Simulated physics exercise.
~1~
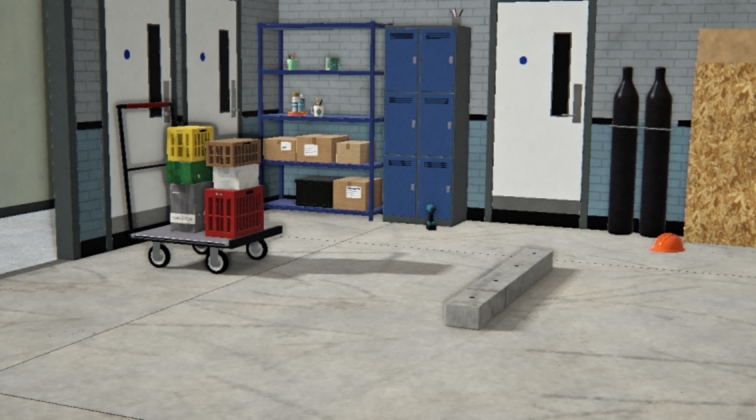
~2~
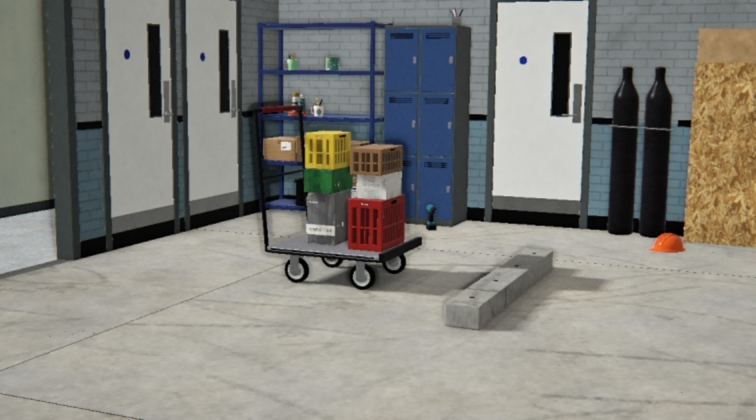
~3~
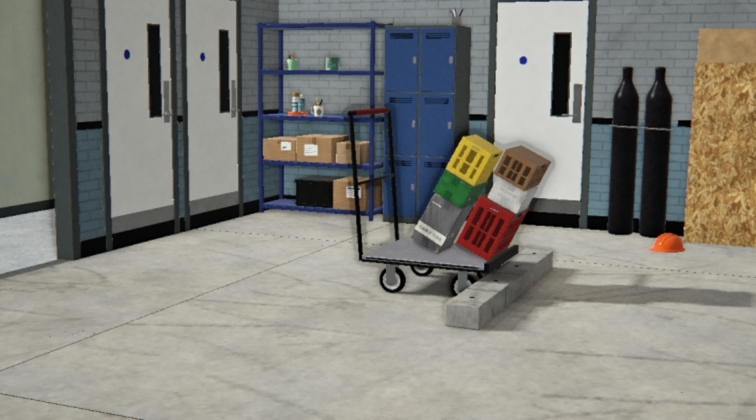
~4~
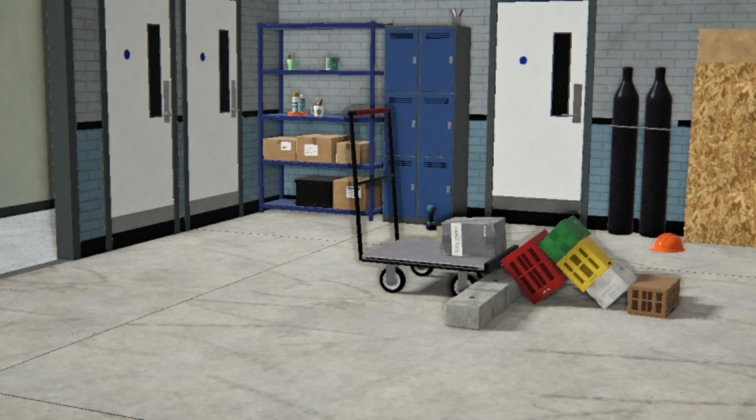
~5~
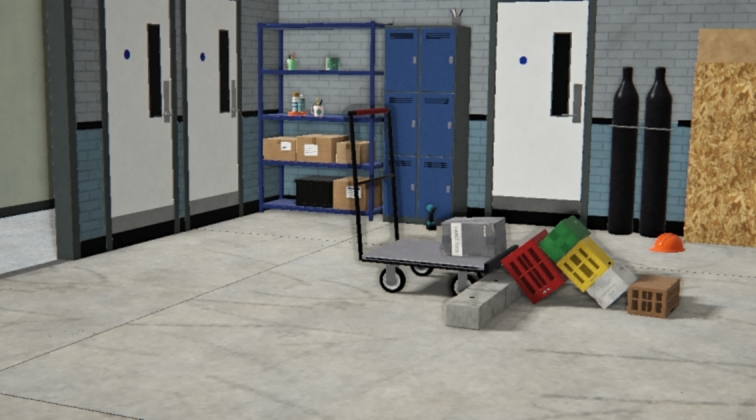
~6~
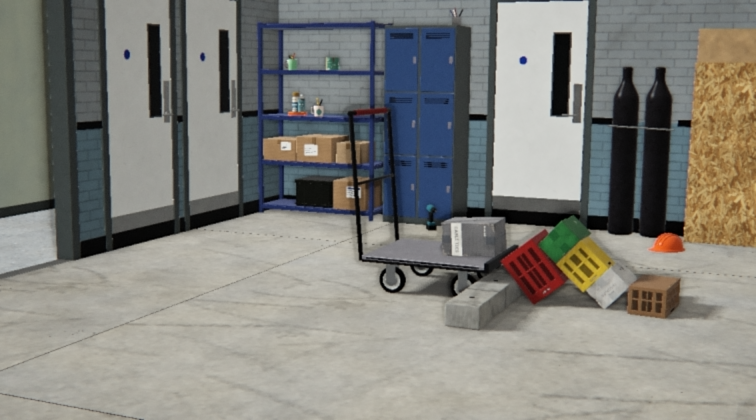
Flatbed trolley rolling right into a low kerb and stopping, its stacked crates toppling beyond it, one grey box staying aboard.
